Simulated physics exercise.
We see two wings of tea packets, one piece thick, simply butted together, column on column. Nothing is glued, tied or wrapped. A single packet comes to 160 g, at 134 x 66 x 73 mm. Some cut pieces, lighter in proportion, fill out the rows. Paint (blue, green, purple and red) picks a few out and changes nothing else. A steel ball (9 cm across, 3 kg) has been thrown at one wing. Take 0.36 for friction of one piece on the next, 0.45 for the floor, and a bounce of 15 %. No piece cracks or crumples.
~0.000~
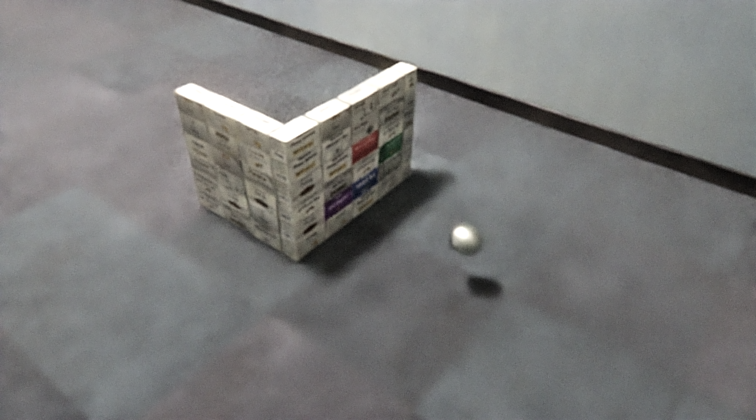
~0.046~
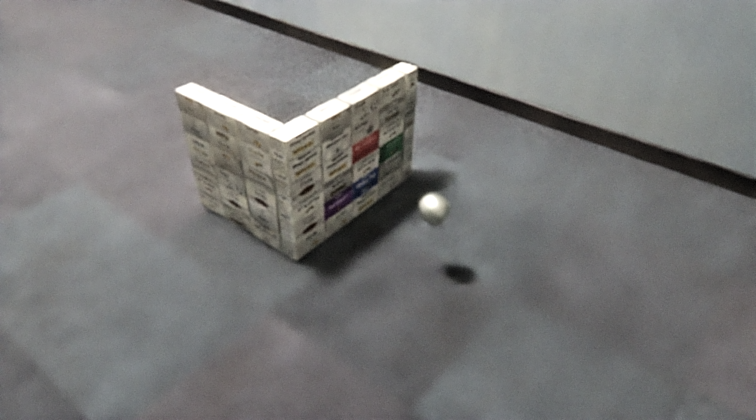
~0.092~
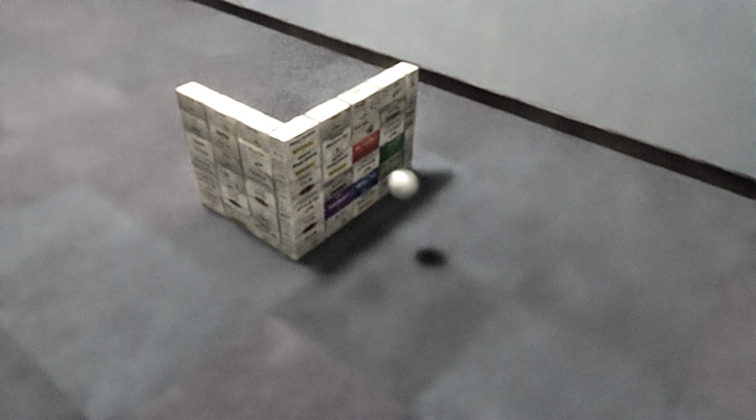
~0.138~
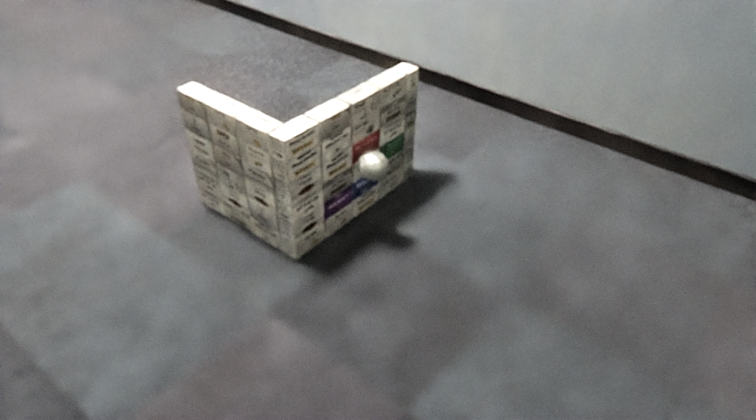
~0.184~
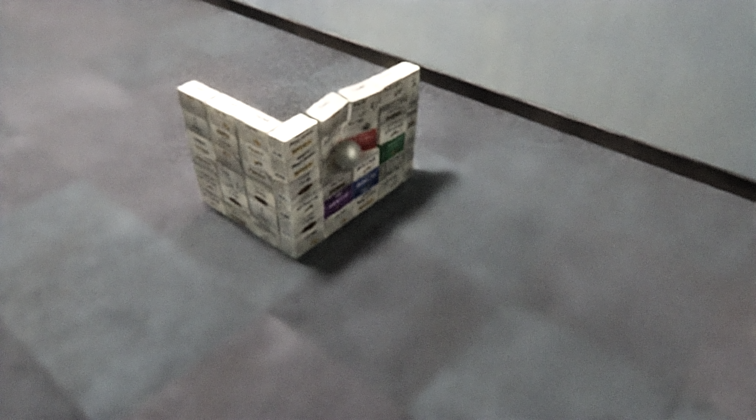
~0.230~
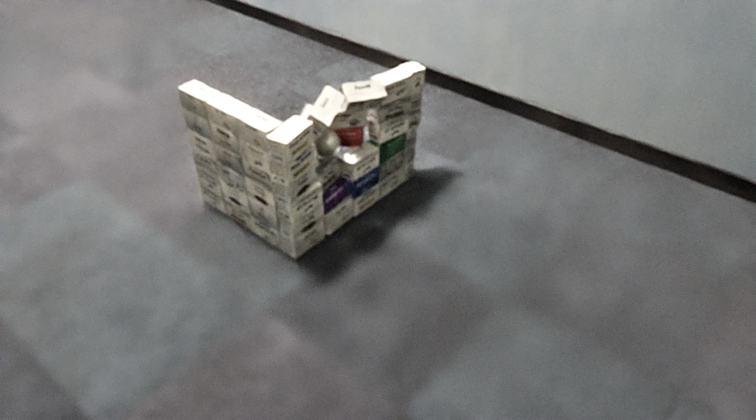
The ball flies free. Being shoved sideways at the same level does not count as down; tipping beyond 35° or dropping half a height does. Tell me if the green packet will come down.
It remains up.
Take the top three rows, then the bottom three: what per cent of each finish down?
From the top 40, from the bottom 10 per cent.
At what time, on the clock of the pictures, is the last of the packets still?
At about 1.5 s.
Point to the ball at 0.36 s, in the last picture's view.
Near (274, 136).
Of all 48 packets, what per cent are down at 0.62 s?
At that moment 25 per cent.
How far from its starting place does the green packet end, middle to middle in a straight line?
About 0 cm.
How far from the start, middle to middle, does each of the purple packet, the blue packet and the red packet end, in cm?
About: Purple 16, blue 0, red 42.
By 0.36 s, ball still moving; 8 of the 48 packets down; green packet unmoved; purple packet tilted 55°, 52 mm lower.
By 0.62 s, ball still moving; 11 of the 48 packets down; green packet unmoved; purple packet on its side.
When it is over (1.6 s), ball rolling away; 11 of the 48 packets down; green packet unmoved; purple packet on its side; red packet 22 cm lower. In pixels of the last frame, middles, green packet near (386, 145), purple packet near (299, 203).
